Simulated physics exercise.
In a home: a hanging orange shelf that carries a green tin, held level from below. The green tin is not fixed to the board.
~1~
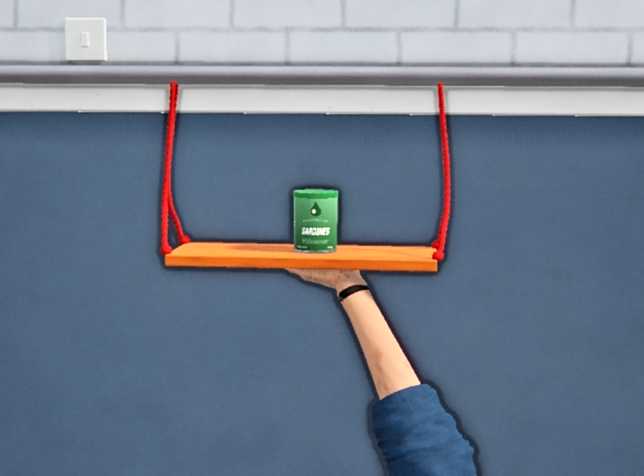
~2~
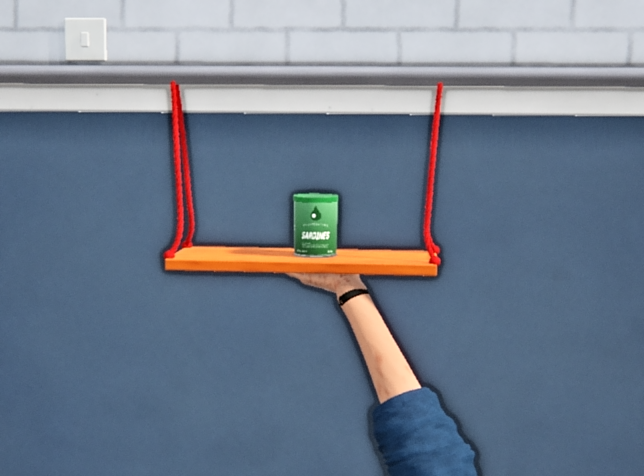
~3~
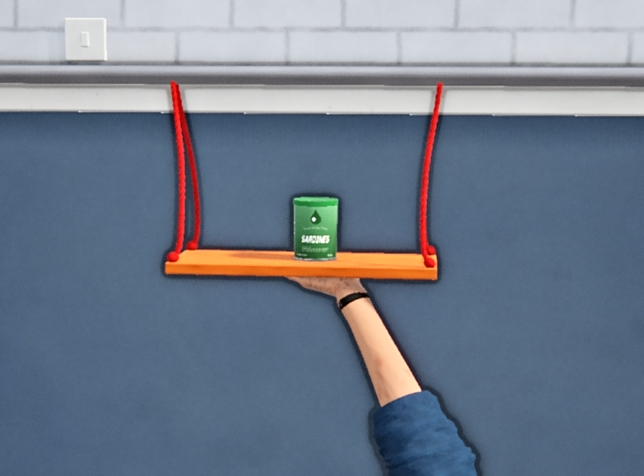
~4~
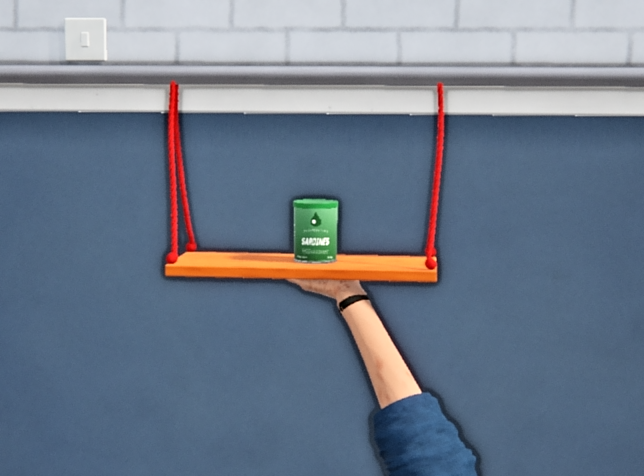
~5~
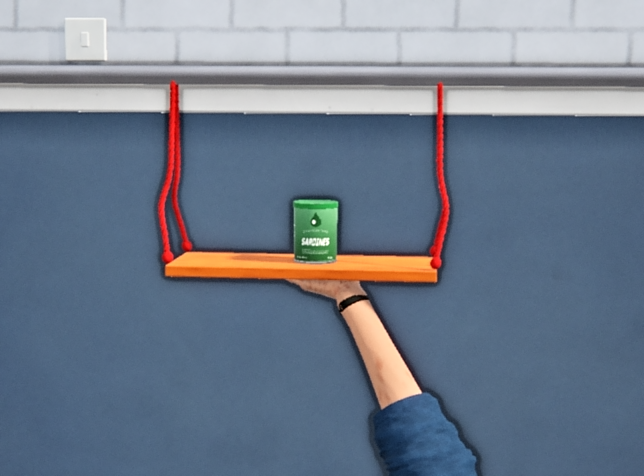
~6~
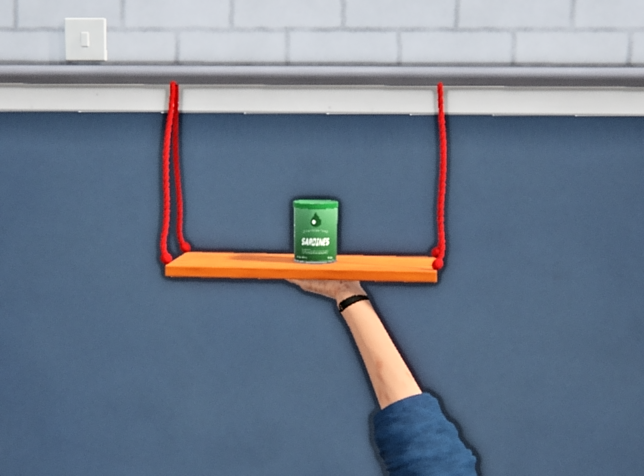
The video shows a hand supporting an orange shelf from below, with a green tin standing on it and red cords at both ends. The shelf and tin lower very slightly, then stay nearly still while the cords sway and bend.
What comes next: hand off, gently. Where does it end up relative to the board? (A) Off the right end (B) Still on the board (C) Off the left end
The answer is B.
Then, 0.38 s on from there, board level; tin on the board near (316, 234).
In the end, board level; tin on the board near (316, 235). The green tin stays on the board.
